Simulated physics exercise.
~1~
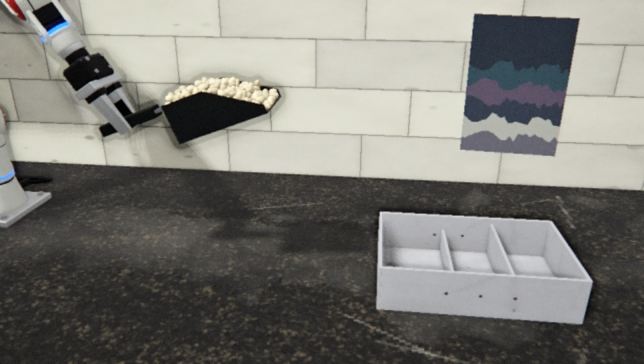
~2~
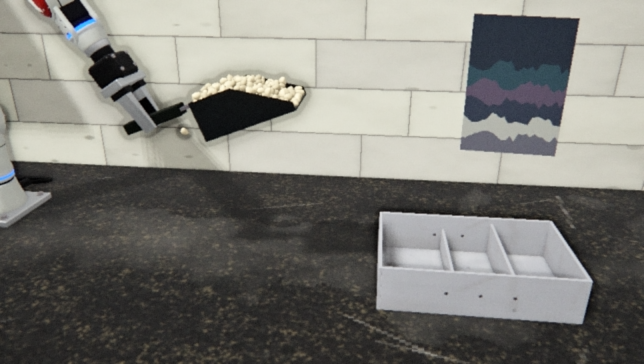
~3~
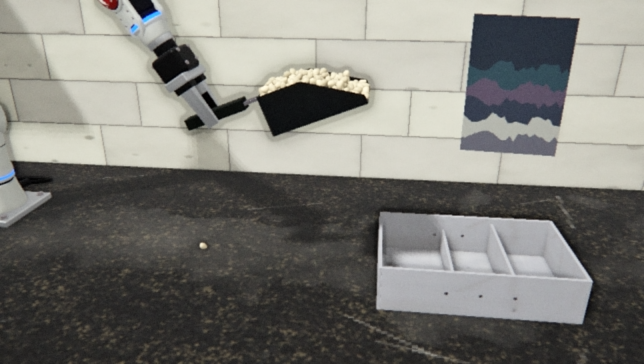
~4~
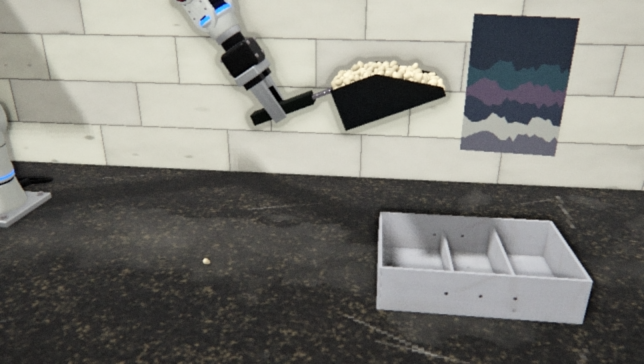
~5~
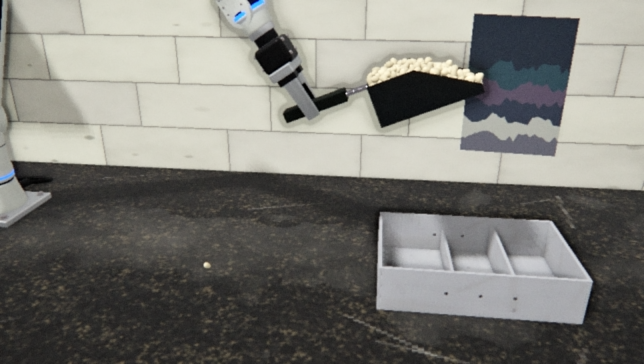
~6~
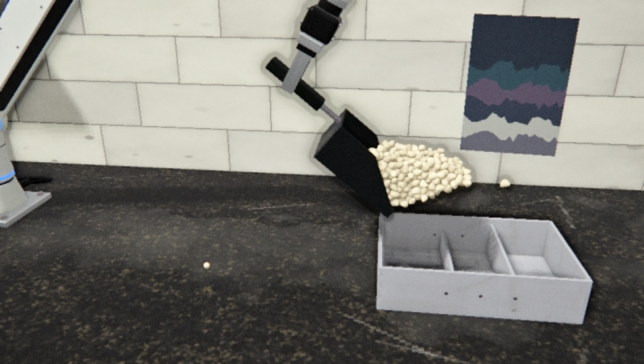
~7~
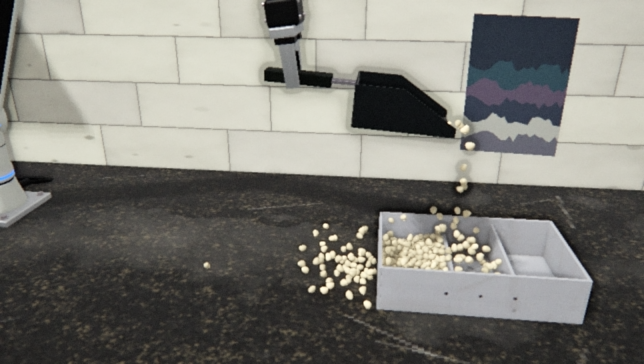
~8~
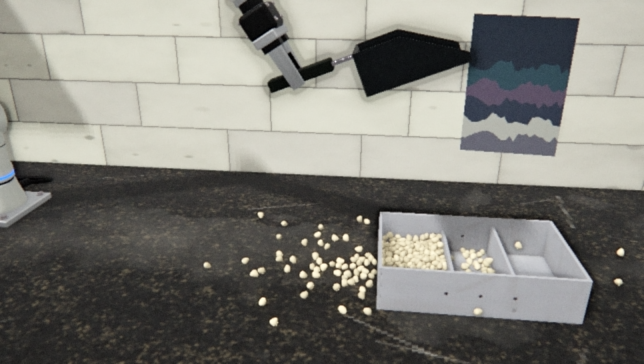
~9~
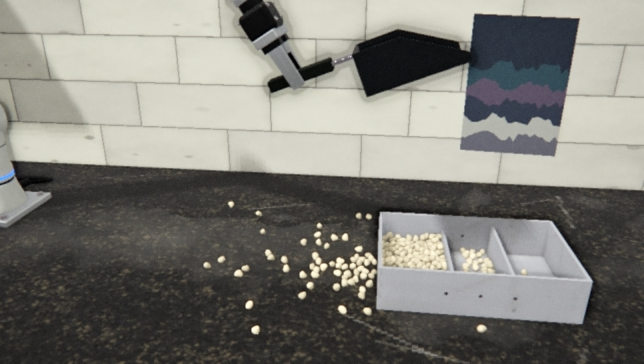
A robot arm carried a black scoop heaped with pale beans to the right, dropping one on the way, then tipped it over a divided grey tray, filling mostly the left section while some beans scattered across the dark counter, and lifted the scoop away.
